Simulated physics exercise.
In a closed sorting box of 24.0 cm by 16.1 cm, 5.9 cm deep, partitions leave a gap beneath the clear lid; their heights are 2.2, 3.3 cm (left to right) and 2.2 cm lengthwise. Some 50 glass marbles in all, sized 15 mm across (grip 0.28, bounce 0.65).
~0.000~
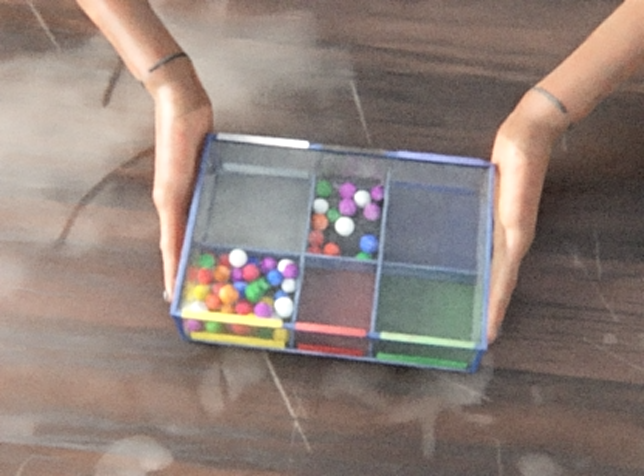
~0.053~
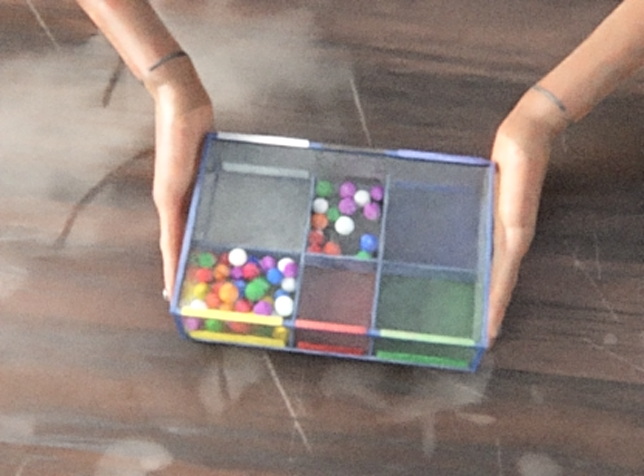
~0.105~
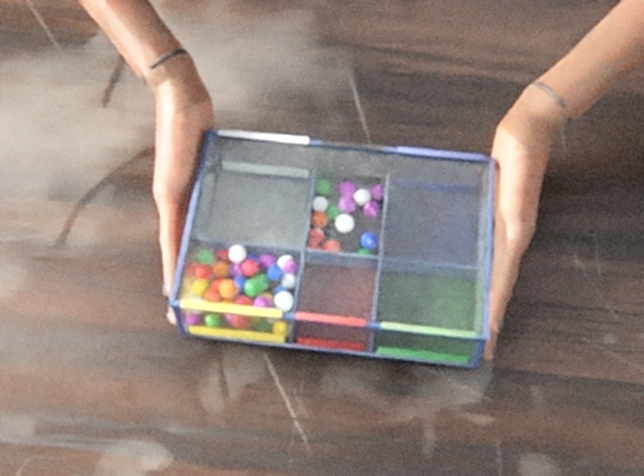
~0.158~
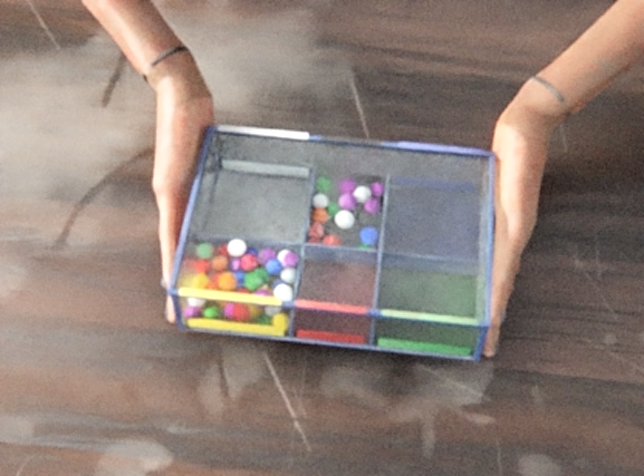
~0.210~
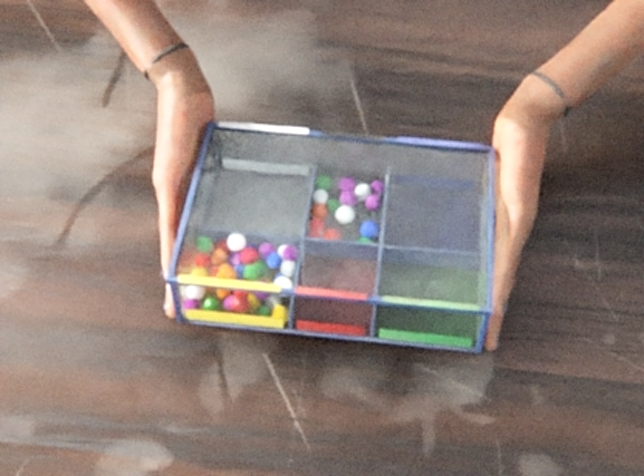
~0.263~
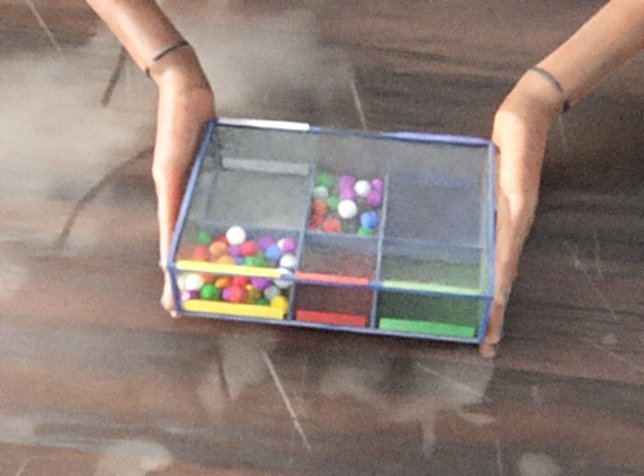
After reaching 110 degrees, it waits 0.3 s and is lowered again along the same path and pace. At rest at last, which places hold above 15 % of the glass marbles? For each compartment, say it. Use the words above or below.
Red: Below; blue: Below; green: Below; yellow: Below; white: Above; black: Above.
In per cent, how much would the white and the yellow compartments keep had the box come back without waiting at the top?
Final amounts would be white 75% and yellow 0%.
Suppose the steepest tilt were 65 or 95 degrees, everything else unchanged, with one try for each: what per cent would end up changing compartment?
Roughly 10 percent for the first try and 75 percent for the second.
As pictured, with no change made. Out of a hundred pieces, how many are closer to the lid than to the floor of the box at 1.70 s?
About 70 per cent.
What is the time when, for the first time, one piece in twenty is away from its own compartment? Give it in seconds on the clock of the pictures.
Around 1.05 seconds.
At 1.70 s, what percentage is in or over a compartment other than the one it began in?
Roughly 80 per cent.
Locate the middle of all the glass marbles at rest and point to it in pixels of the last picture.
When it all comes to rest, the middle is near (273, 207).
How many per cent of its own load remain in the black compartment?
Close to 80 in a hundred.
After 1.70 s, tilt 110 degrees; white 75 %, black 25 %.
After 2.66 s, tilt 56 degrees; white 75 %, black 25 %.
After 3.61 s, tilt 0 degrees; white 75 %, black 25 %.
At rest (4.6 s), red 0 %, blue 0 %, green 0 %, yellow 0 %, white 75 %, black 25 %.
